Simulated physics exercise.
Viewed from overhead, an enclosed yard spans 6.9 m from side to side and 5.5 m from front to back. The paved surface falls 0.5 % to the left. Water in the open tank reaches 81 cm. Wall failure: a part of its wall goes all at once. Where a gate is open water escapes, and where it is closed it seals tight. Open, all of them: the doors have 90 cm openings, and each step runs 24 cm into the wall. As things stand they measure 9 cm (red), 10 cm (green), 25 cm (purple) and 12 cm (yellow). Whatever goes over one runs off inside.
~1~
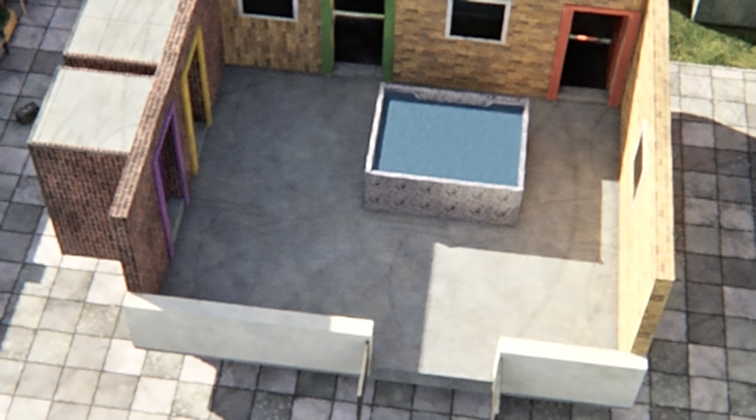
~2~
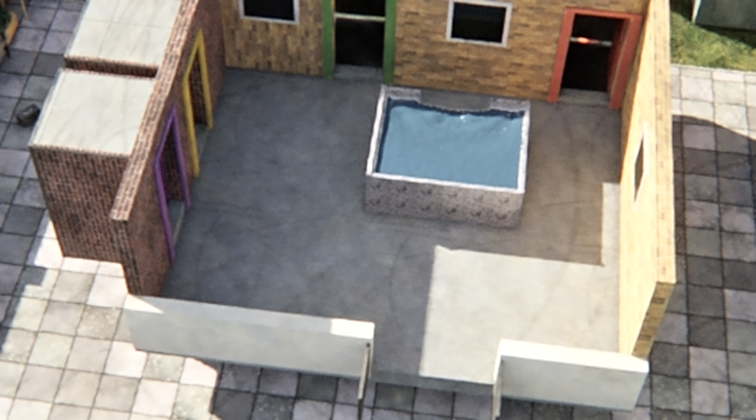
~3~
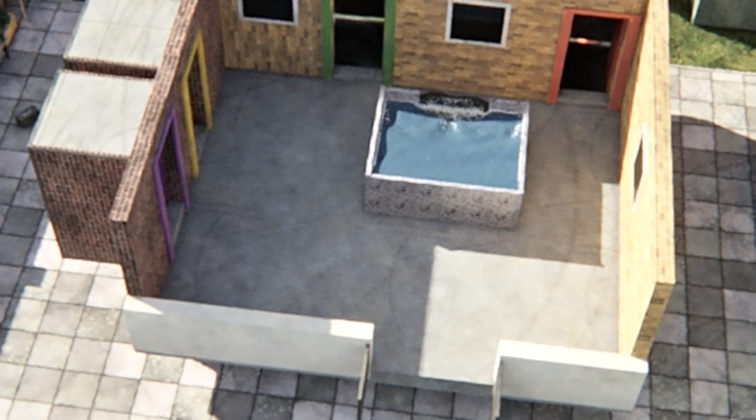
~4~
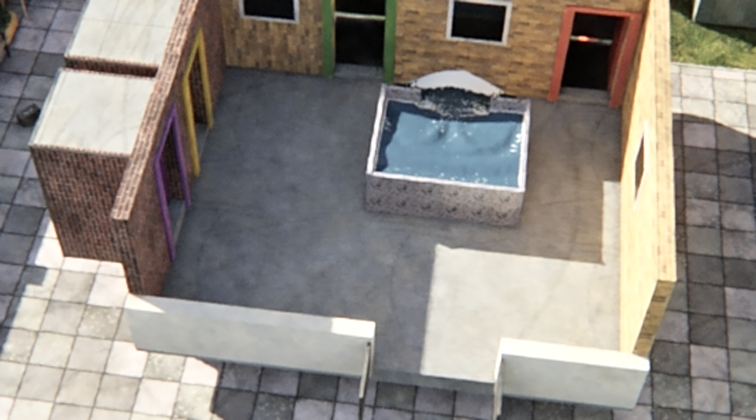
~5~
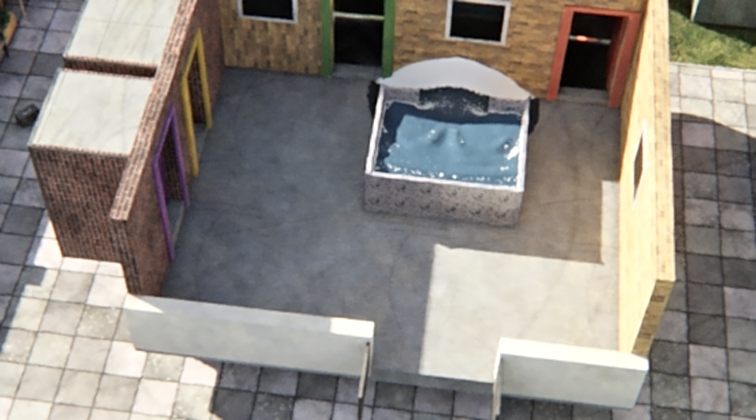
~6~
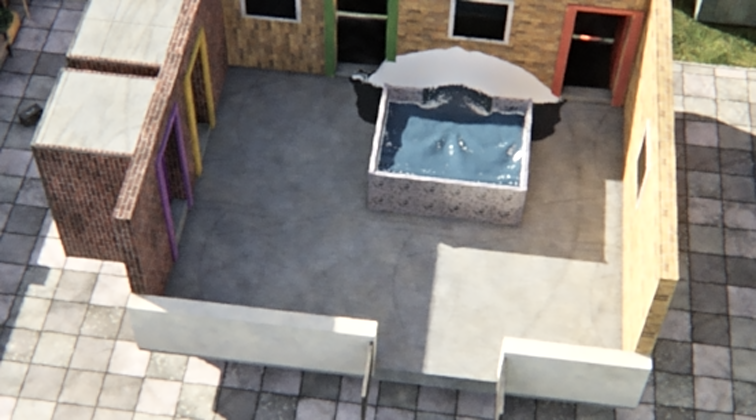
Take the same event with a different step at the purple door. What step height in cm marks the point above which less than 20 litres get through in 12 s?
The point is around 6.5 cm.
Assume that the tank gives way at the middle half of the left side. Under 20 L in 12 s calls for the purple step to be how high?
In that case you'd want it roughly 16 cm high.
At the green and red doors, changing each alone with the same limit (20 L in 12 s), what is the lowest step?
Close to 11.5 cm (green) and close to 22 cm (red).
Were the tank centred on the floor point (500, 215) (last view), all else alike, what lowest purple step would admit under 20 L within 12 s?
New minimum height: Approx. 7.5 cm.
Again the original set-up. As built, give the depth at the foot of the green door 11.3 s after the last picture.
Some 3.5 cm.
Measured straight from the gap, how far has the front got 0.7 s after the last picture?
It gets close to 3.8 metres out.
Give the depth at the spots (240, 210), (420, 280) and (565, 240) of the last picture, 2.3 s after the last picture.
I'd read roughly 3, 0 and 6 cm there.
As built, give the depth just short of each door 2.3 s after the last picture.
In cm - red: 16, green: 13, purple: 9, yellow: 18.
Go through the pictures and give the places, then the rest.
The first picture shows still water, 81 cm deep, in the open tank at (449, 139); the purple door at (171, 190) is dry.
In the second picture, the gap is on the far side, the front 0.3 m out at a hidden place; the back of the open tank holds 81 cm.
In the third picture, water pours out on the far side and has run 0.9 m, to a hidden place; about 13 cm deep outside, 81 cm at the back.
In the fourth picture, water pours out on the far side and has run 1.0 m, to (405, 85); about 15 cm deep outside, 76 cm at the back.
In the fifth picture, the front is at (376, 82), 1.3 m from the gap on the far side; 2.3 m2 of floor is wet, 68 cm left at the back.
In the sixth picture, water pours out on the far side and has run 1.6 m, to (355, 79); about 11 cm deep outside, 69 cm at the back; 3.8 m in a straight line remain to the purple door at (175, 191).
Then, 0.7 s after the last picture water covers 20 % of the floor, deepest (61 cm) near (454, 91); it has not reached the purple door.
Then, 2.3 s after the last picture water covers 55 % of the floor, deepest (36 cm) near (454, 91); 9 cm at the purple door, 0 litres in over its 25 cm step.
Then, 11.3 s after the last picture water covers 100 % of the floor, deepest (11 cm) near (156, 327); 10 cm at the purple door, 0 litres in over its 25 cm step.
At the purple door as built, the water peaked near 12 cm, 10.5 s after the last picture.
Run again over the same 12 s with other heights there, 34 litres in over 5 cm, 14 litres over 7 cm. The limit of 20 litres is kept from about 6.5 cm up.
